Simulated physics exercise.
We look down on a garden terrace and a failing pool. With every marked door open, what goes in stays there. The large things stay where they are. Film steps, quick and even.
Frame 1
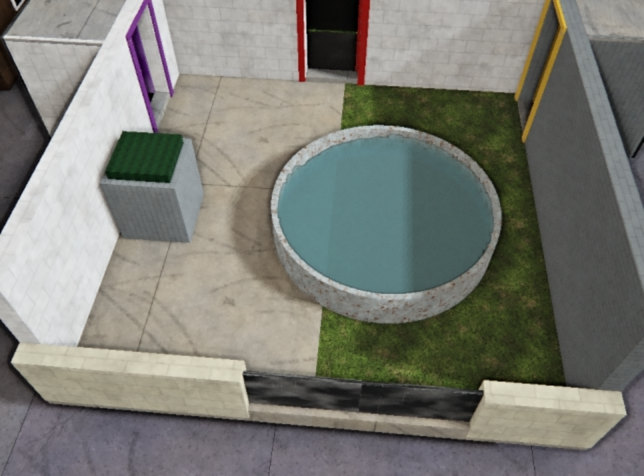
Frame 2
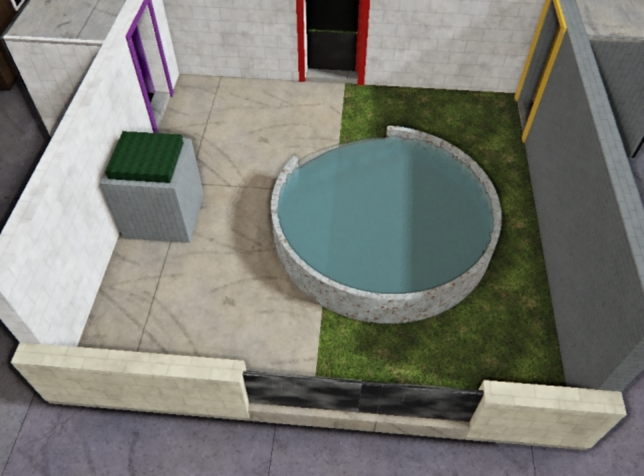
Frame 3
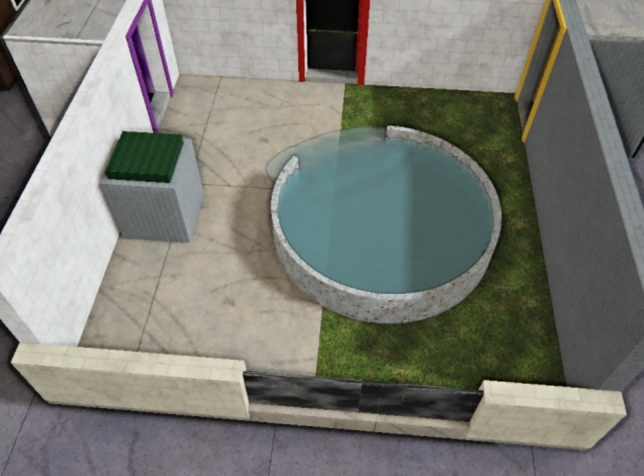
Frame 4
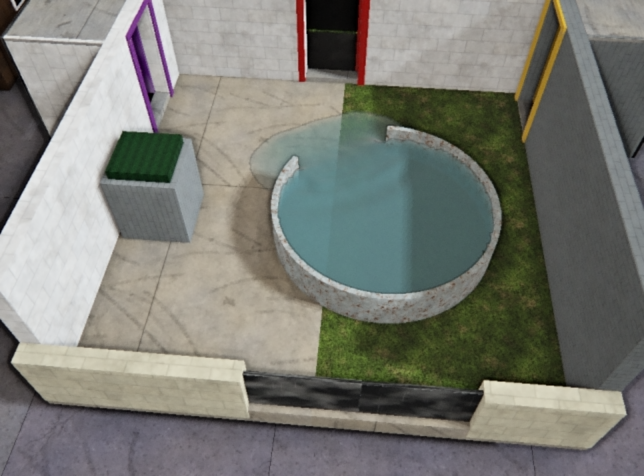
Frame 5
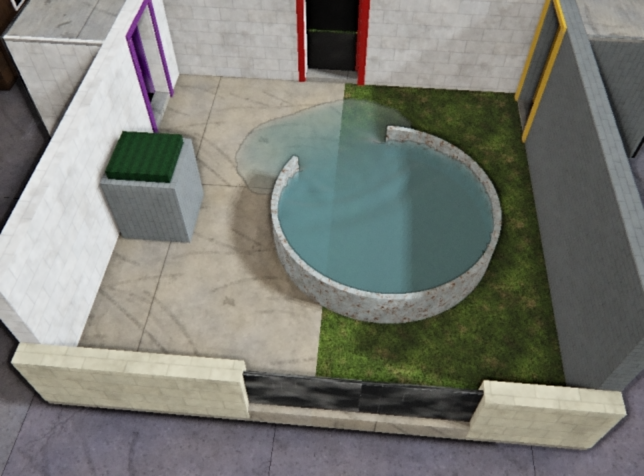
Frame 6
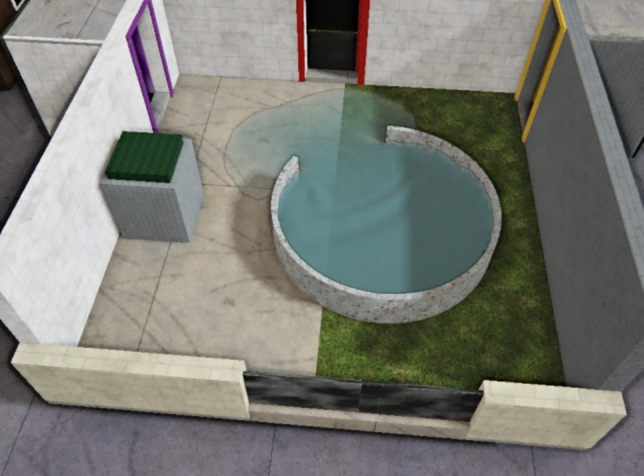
Water lies still in a round stone-walled pool on a walled terrace, half paving and half grass. A section of the pool's far wall goes missing, and water then seeps out through the gap, spreading in a thin, clear, widening sheet over the paving and grass toward the red-framed doorway.
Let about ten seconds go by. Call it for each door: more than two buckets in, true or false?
Yellow door true, red door true, purple door true.
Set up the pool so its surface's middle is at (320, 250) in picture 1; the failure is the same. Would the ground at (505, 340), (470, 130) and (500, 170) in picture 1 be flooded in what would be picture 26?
Spot by spot, in the order asked: Untouched, untouched, untouched.
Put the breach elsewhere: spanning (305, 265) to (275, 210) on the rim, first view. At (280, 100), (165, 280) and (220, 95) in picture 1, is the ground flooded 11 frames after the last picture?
Untouched, soaked, untouched.
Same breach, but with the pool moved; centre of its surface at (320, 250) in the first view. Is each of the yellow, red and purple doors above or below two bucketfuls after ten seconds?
In short: Yellow is over, red lets more in, purple floods.
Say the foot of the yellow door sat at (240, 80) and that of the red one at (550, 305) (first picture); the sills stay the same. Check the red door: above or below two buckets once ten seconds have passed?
As I see it, the red door stays within limit.
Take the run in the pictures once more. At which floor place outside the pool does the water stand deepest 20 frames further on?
It will be deepest around (176, 84).
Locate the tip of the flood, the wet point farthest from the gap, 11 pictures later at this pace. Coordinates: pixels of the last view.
Somewhere near (179, 78).
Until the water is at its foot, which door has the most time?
It has to be the yellow one.
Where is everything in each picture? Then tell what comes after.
Still water in the pool at (385, 206), in the first frame.
Water pours out on the pool's far side and has run to a hidden place, in the second frame.
Water pours out on the pool's far side and has run to (271, 169), in the third frame.
Water pours out on the pool's far side and has run to (256, 165), in the fourth frame.
Water pours out on the pool's far side and has run to (245, 145), in the fifth frame.
The front is at (237, 131), out from the gap on the pool's far side, in the sixth frame.
A moment on, water covers 30 % of the floor; the yellow door not reached, the red door under two buckets in, the purple door not reached.
Next, water covers 35 % of the floor; the yellow door not reached, the red door over two buckets in, the purple door wet at the sill, nothing in.
Then, water covers 45 % of the floor; the yellow door not reached, the red door far over two buckets in, the purple door over two buckets in.
Later, water covers 65 % of the floor; the yellow door under two buckets in, the red door far over two buckets in, the purple door far over two buckets in.
In the end, water covers 90 % of the floor; the yellow door over two buckets in, the red door far over two buckets in, the purple door far over two buckets in.
